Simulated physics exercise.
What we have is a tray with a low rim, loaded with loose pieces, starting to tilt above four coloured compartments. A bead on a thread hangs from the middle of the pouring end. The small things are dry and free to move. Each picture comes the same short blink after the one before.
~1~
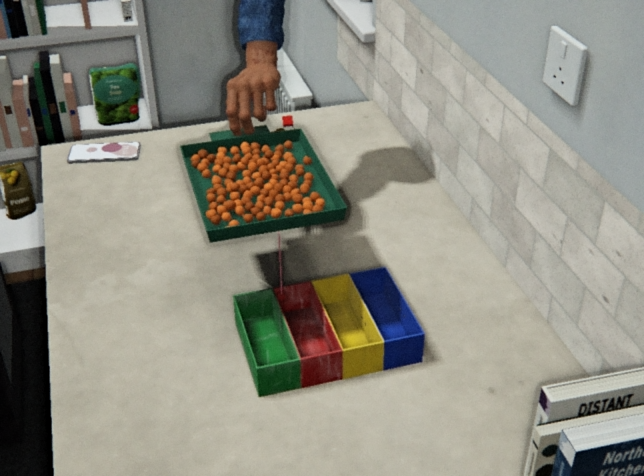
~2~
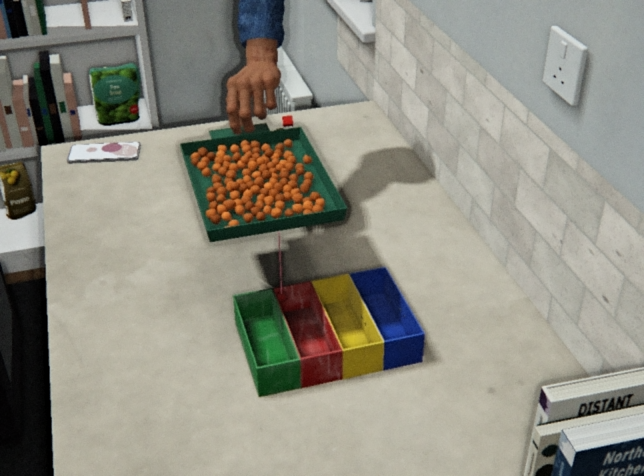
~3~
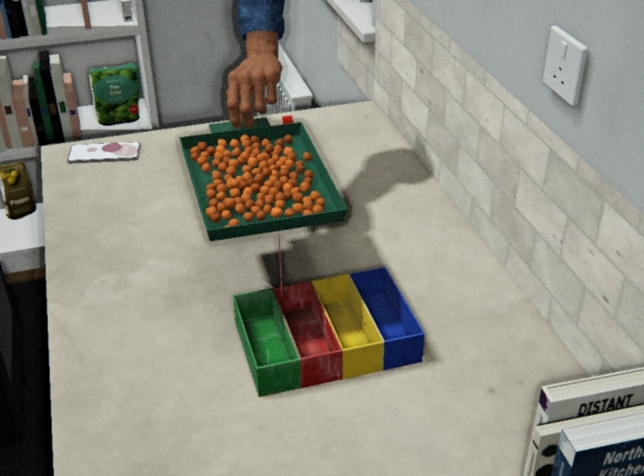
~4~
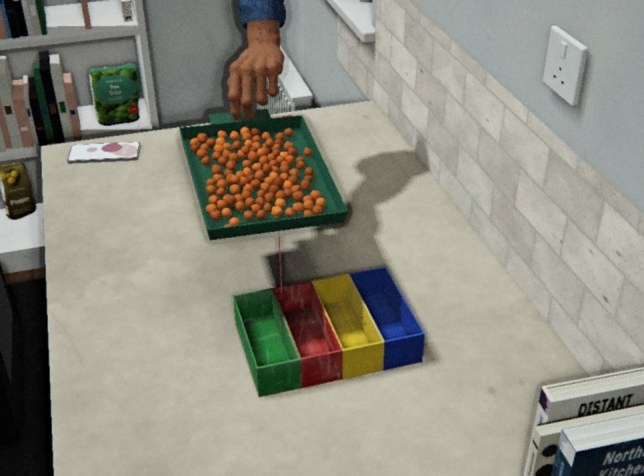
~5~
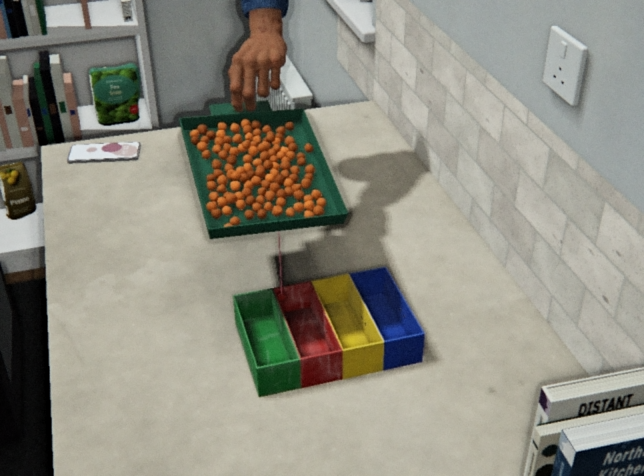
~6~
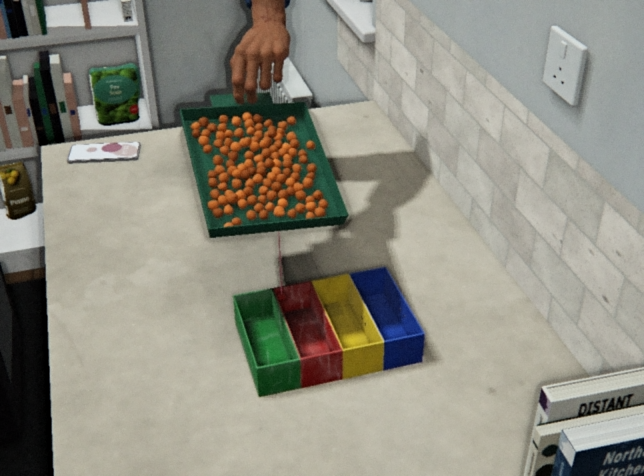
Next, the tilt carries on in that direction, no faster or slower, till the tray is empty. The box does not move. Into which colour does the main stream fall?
The yellow cell gets the most.
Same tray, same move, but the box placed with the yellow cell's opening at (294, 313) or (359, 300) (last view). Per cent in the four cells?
The first gives 70 %, the second 90 %.
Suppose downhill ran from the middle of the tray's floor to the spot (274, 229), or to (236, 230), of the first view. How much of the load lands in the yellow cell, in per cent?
Roughly 20 per cent, and 0 per cent.
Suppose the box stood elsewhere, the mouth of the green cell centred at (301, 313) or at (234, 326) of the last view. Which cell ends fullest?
In turn: That red cell; the blue one.
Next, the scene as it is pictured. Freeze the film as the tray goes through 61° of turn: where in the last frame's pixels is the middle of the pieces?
At about (291, 174).
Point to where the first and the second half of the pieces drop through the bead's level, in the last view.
At about (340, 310), then at (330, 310).
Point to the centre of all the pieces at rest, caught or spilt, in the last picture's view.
Around (338, 339).
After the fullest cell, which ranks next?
Next in line is red.
Just after the last frame, tray tipped steeply; almost all on the tray; just a few in the yellow cell.
A moment on, tray tipped past a quarter turn; almost all on the tray; just a few in the yellow cell; just a few falling or outside the box.
Further on, tray tipped past a quarter turn; roughly half in the yellow cell; roughly a third in the red cell; about a tenth in the blue cell; about a tenth in the green cell; just a few falling or outside the box.
When it is over, tray tipped past a quarter turn; roughly half in the yellow cell; roughly a third in the red cell; about a tenth in the blue cell; about a tenth in the green cell; just a few outside the box.
